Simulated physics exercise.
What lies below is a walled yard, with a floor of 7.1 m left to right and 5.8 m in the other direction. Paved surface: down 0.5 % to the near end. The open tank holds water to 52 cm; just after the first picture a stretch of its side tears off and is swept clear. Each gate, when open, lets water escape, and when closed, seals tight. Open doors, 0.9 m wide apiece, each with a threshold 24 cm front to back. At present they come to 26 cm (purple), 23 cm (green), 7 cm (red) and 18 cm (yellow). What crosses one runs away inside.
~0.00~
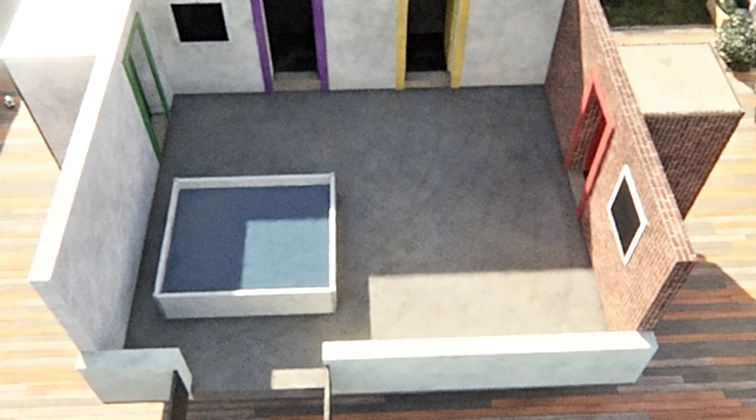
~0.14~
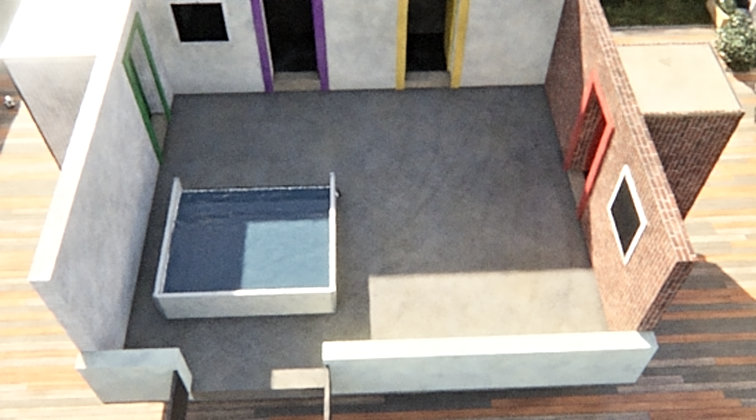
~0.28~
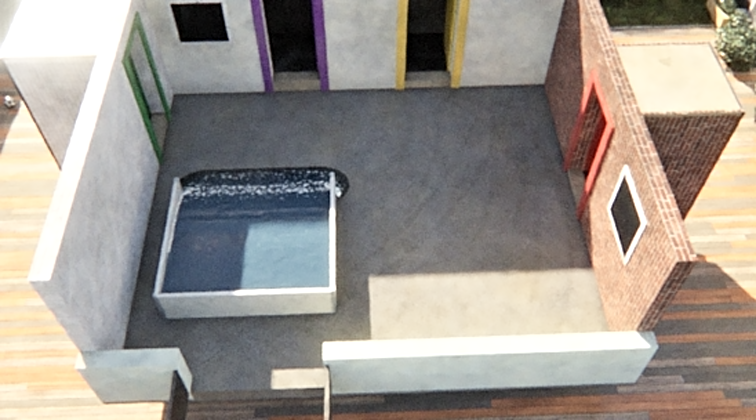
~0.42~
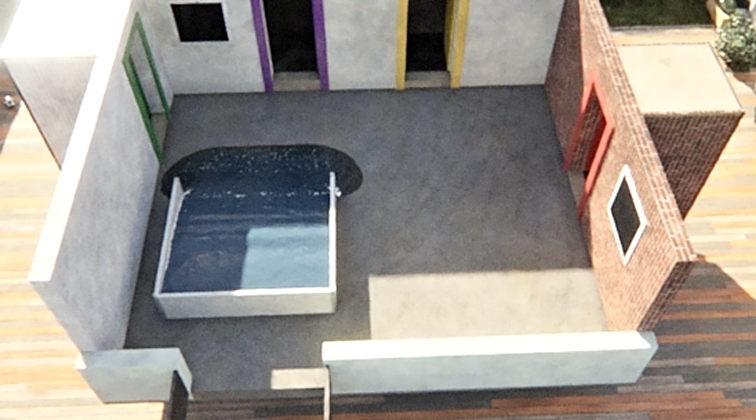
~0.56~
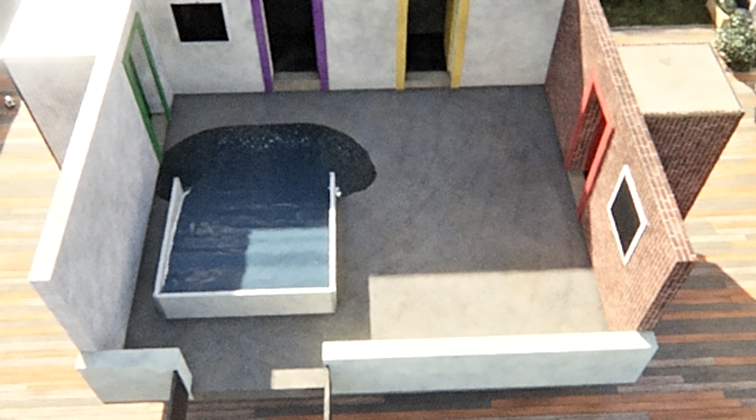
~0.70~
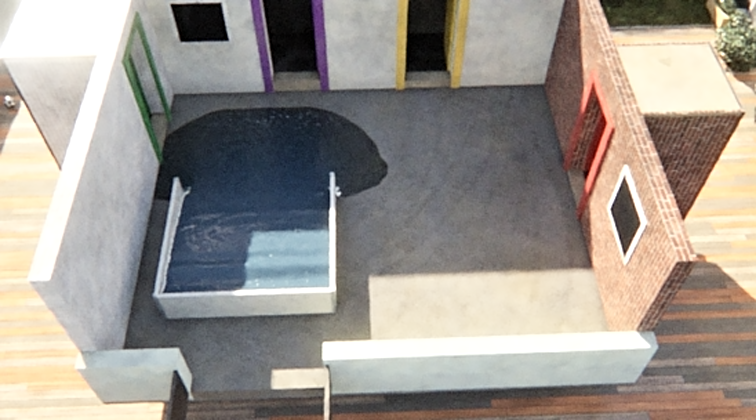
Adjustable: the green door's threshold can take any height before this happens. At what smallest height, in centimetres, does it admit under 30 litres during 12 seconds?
At about 18 centimetres.
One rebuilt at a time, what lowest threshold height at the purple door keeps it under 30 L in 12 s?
About 24 cm at purple.
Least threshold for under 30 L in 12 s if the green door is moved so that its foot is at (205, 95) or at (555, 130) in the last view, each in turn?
Roughly 26 and 12.0 cm.
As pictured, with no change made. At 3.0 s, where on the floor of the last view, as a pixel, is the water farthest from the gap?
Close to pixel (541, 85).
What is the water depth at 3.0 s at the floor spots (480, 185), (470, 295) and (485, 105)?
Depths in order: 0 / 0 / 7 cm.
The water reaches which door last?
Red.
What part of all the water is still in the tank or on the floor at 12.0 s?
Something like 92 per cent of it remains.
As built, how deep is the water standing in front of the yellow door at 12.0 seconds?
It works out to about 6.5 centimetres deep.
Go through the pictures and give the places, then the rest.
The open tank at (251, 235) is whole and still, 52 cm deep; the green door at (150, 99) is dry, in the first frame.
The gap is on the far side, the front 0.2 m out at a hidden place; the back of the open tank holds 52 cm, in the second frame.
The gap is on the far side, the front 0.6 m out at (196, 175); the back of the open tank holds 52 cm, in the third frame.
The front is at (210, 152), 1.2 m from the gap on the far side; 3.3 m2 of floor is wet, 52 cm left at the back, in the fourth frame.
Water pours out on the far side and has run 1.7 m, to (223, 130); about 7 cm deep outside, 52 cm at the back, in the fifth frame.
The front is at (222, 113), 2.1 m from the gap on the far side; 6.8 m2 of floor is wet, 49 cm left at the back; the green door at (150, 99), 2.3 m from the gap, is still 0.1 m from the nearest water, in the sixth frame.
After 1.4 s water covers 30 % of the floor, deepest (34 cm) near (269, 92); 12 cm at the green door, 0 litres in over its 23 cm threshold.
After 3.0 s water covers 40 % of the floor, deepest (30 cm) near (184, 95); 27 cm at the green door, 5 litres in over its 23 cm threshold.
After 12.0 s water covers 100 % of the floor, deepest (12 cm) near (174, 95); 6 cm at the green door, 10 litres in over its 23 cm threshold.
At the green door as built, the water arrived by 0.8 s and peaked near 28 cm at 2.8 s.
With a threshold of 16 cm, 45 litres would have come in within the 12 s; with 21.5 cm, 15 litres. So under 30 litres takes about 18 cm.
